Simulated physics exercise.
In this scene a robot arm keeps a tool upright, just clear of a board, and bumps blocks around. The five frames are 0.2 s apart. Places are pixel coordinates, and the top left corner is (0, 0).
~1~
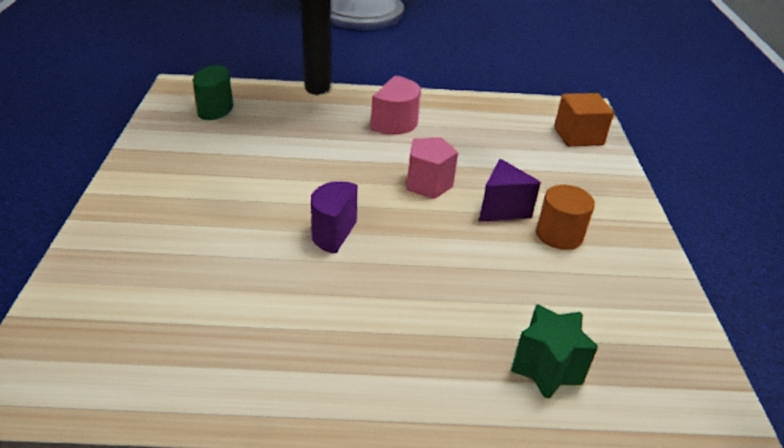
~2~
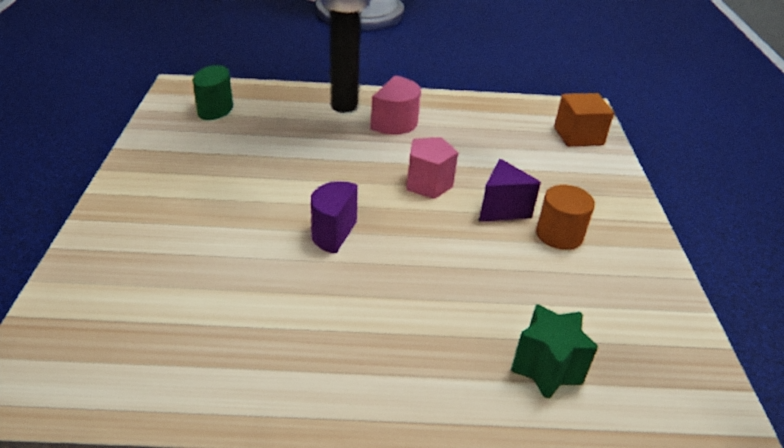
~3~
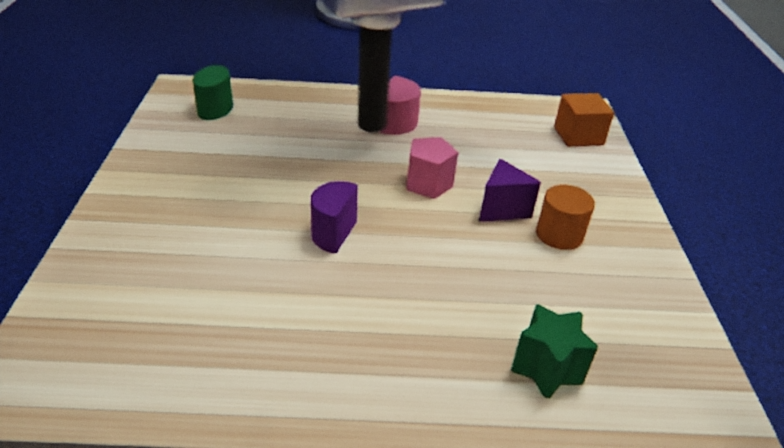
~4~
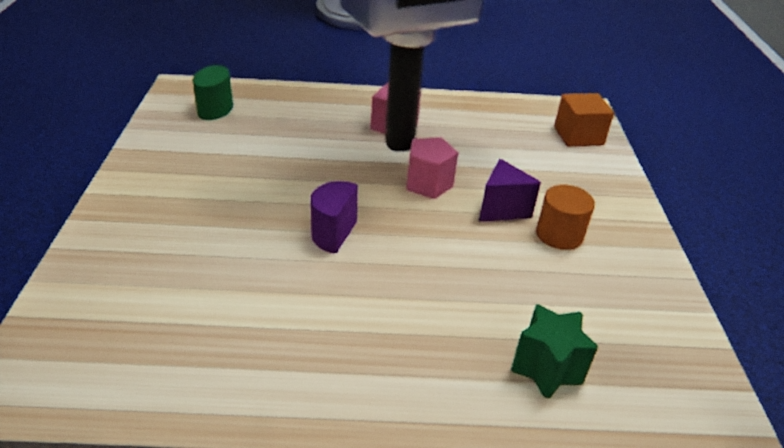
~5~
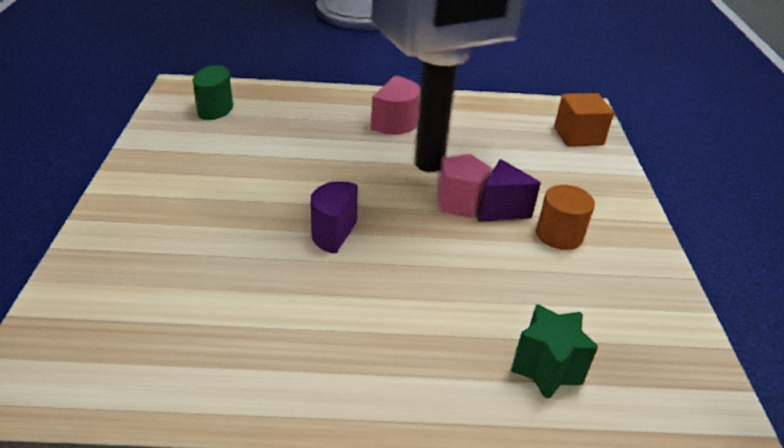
On a striped wooden board scattered with colored blocks, a black rod on a robot arm moved diagonally down to the right and nudged the pink pentagonal block slightly toward the purple three-sided one.
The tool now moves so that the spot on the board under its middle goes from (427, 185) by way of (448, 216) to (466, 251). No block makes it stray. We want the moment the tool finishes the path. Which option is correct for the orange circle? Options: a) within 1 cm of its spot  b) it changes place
Letter a.
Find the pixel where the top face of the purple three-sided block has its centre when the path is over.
It will likely be found at (534, 180).
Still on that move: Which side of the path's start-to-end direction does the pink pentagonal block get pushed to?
Answer: Leftward.
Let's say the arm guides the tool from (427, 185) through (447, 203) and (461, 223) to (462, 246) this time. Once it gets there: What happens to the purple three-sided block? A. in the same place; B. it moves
B - it moves.
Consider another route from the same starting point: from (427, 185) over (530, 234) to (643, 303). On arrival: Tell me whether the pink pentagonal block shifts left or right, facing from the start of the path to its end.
Toward the left.
The first path, step by step. Halfway along, tool at (451, 196); pink pentagonal block at (494, 187), turned 45° anticlockwise; purple three-sided block at (531, 179), turned 30° anticlockwise.
At the end, tool at (469, 230); pink pentagonal block at (507, 201), turned 80° anticlockwise; purple three-sided block at (534, 180), turned 45° anticlockwise; orange circle not moved.
